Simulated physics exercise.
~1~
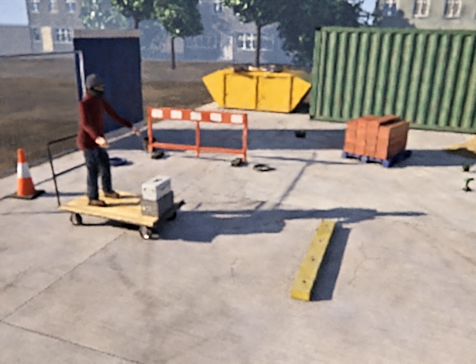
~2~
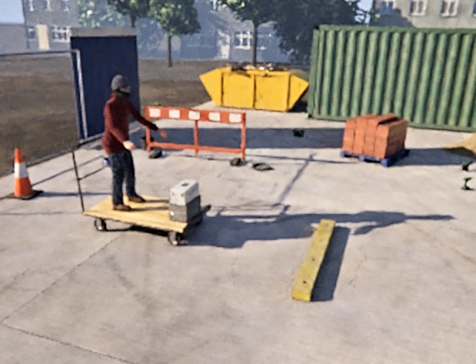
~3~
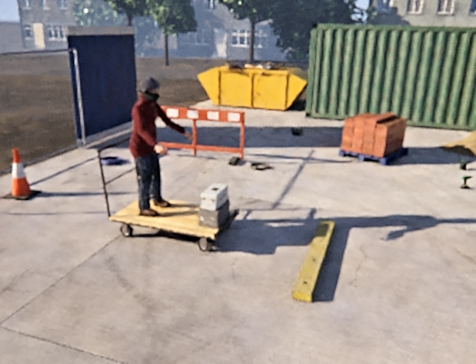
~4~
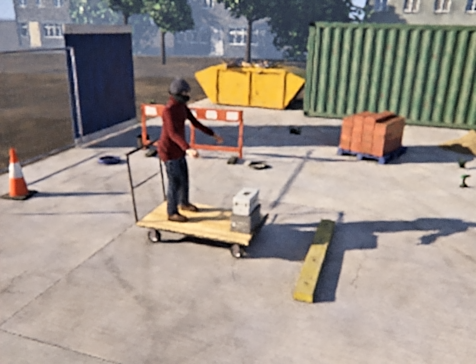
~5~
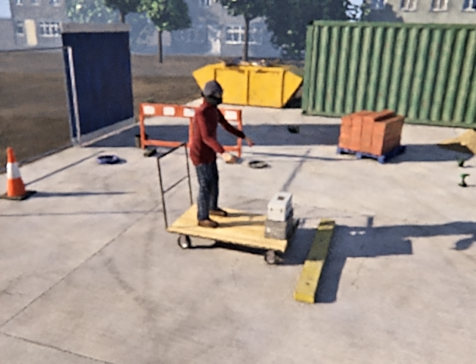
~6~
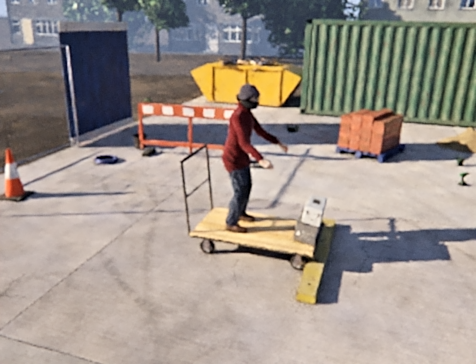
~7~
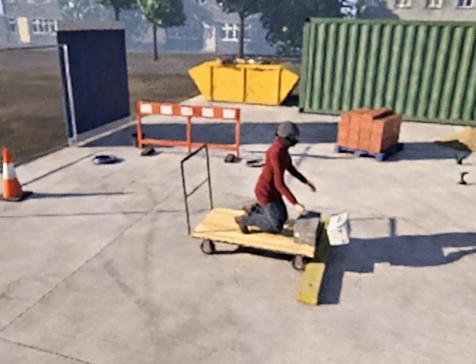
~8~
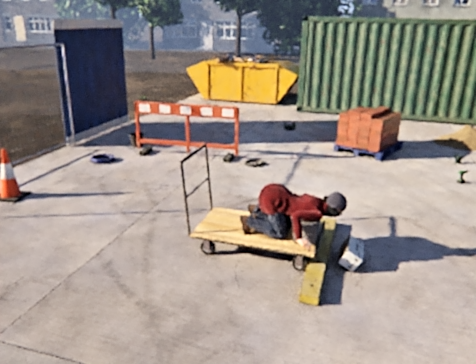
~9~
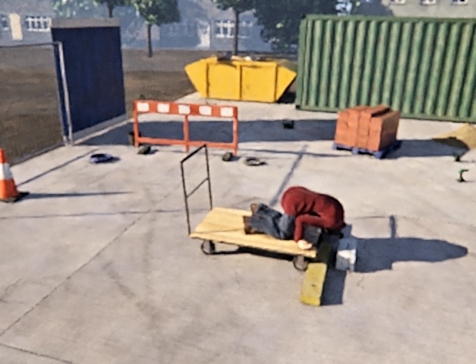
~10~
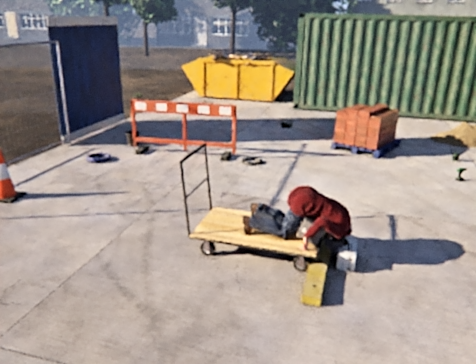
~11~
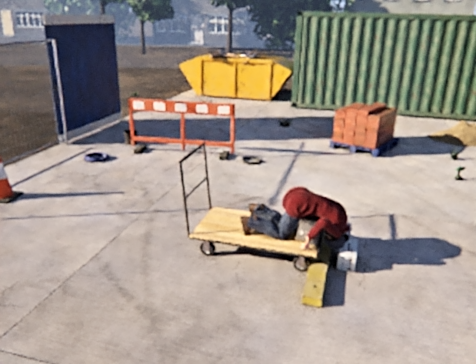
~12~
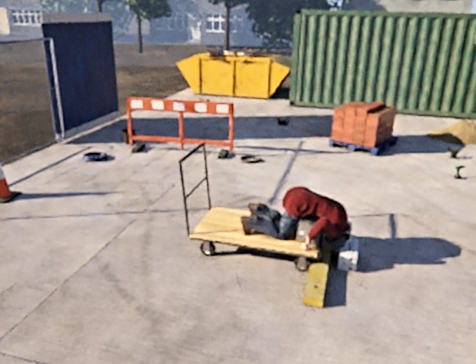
A flat trolley carrying a standing person in a red top and two small boxes rolls right across a concrete yard and stops against a yellow beam; one box tips over the front, and the person pitches forward onto hands and knees, ending hunched at the deck's front edge.
